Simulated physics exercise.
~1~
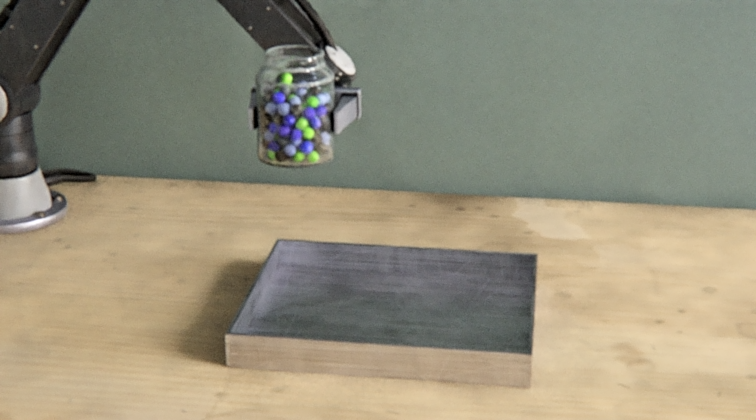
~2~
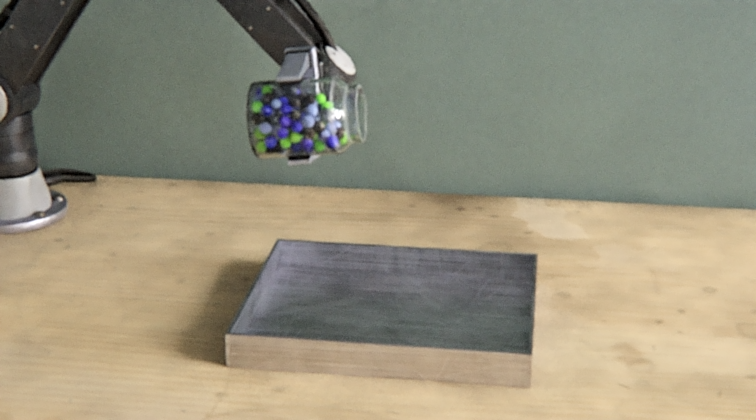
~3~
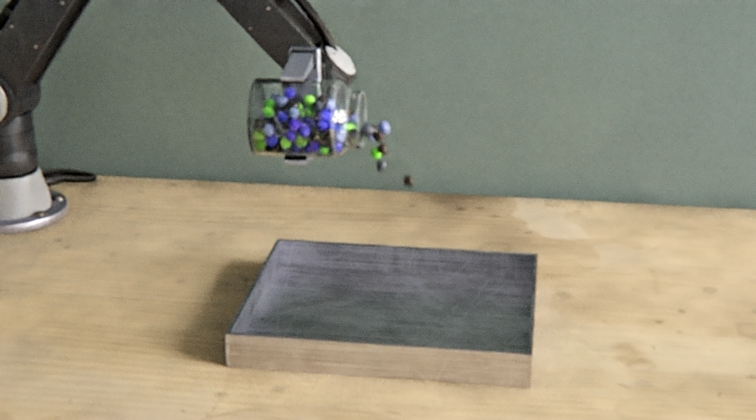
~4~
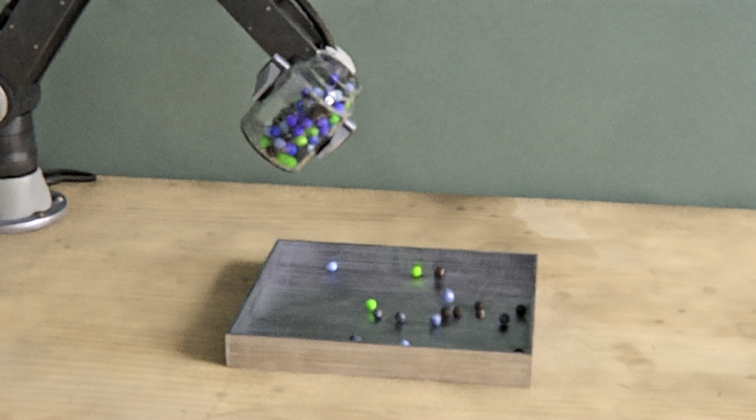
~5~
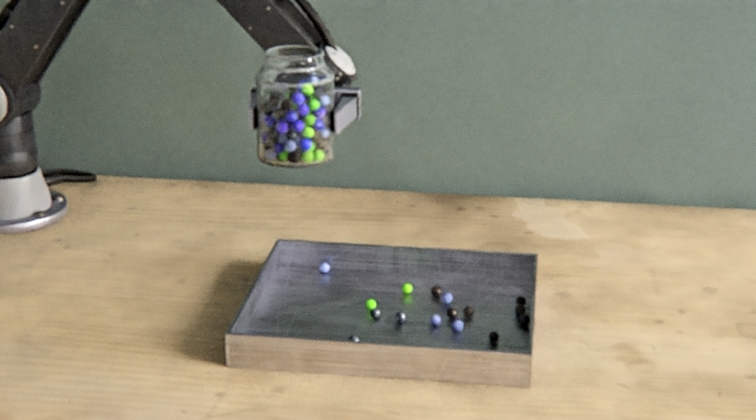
In this clip, a robotic arm holding a glass jar of small colourful balls above a shallow tray tips it sideways to the right, spilling some balls into the tray, then turns it upright again, with most of the balls still inside.
